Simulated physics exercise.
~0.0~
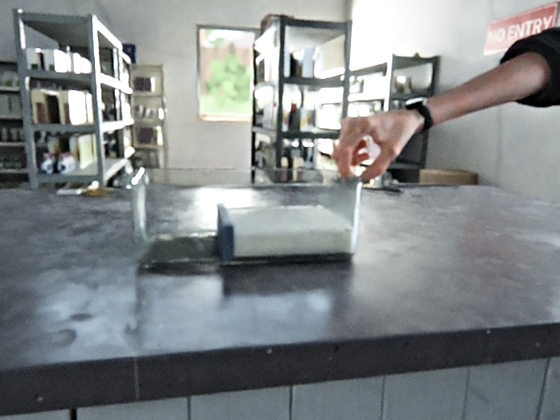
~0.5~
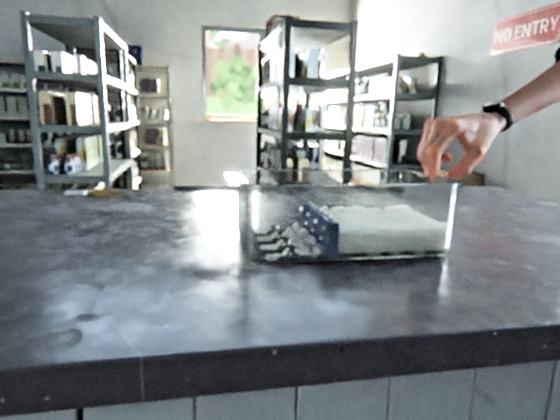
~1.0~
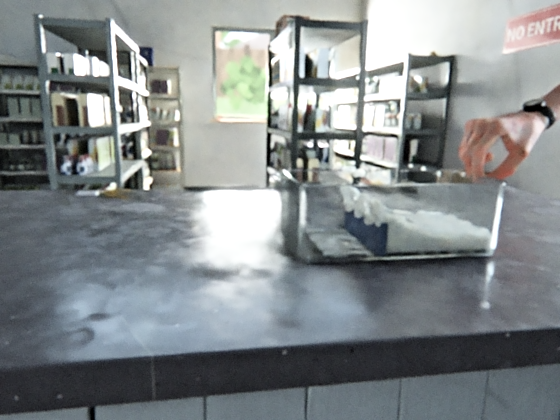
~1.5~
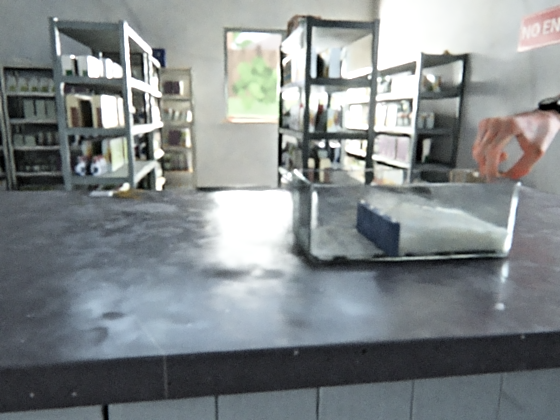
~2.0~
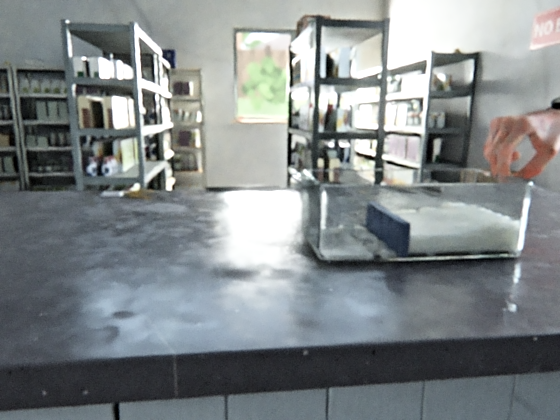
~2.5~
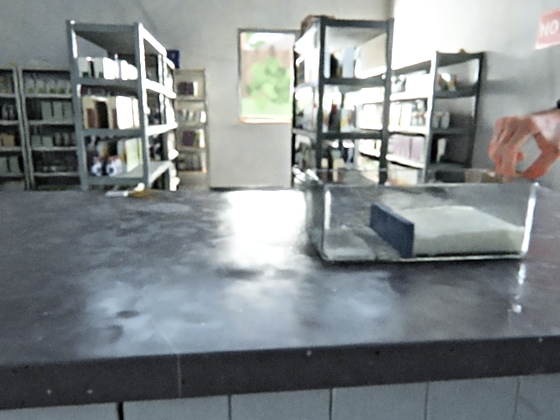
A clear glass food box with a dark blue upright divider sits on a dark, glossy countertop, pale milk filling only its right half. The view looks across the counter into a room with grey metal shelves, a small window and a red no-entry sign at upper right. A hand with a black wristband grips the box's right end and draws it rightwards as the view pans slightly left. Some milk splashes over the divider into the left side. The box slows and stops at the right, most milk still right of the divider, none spilled onto the counter.
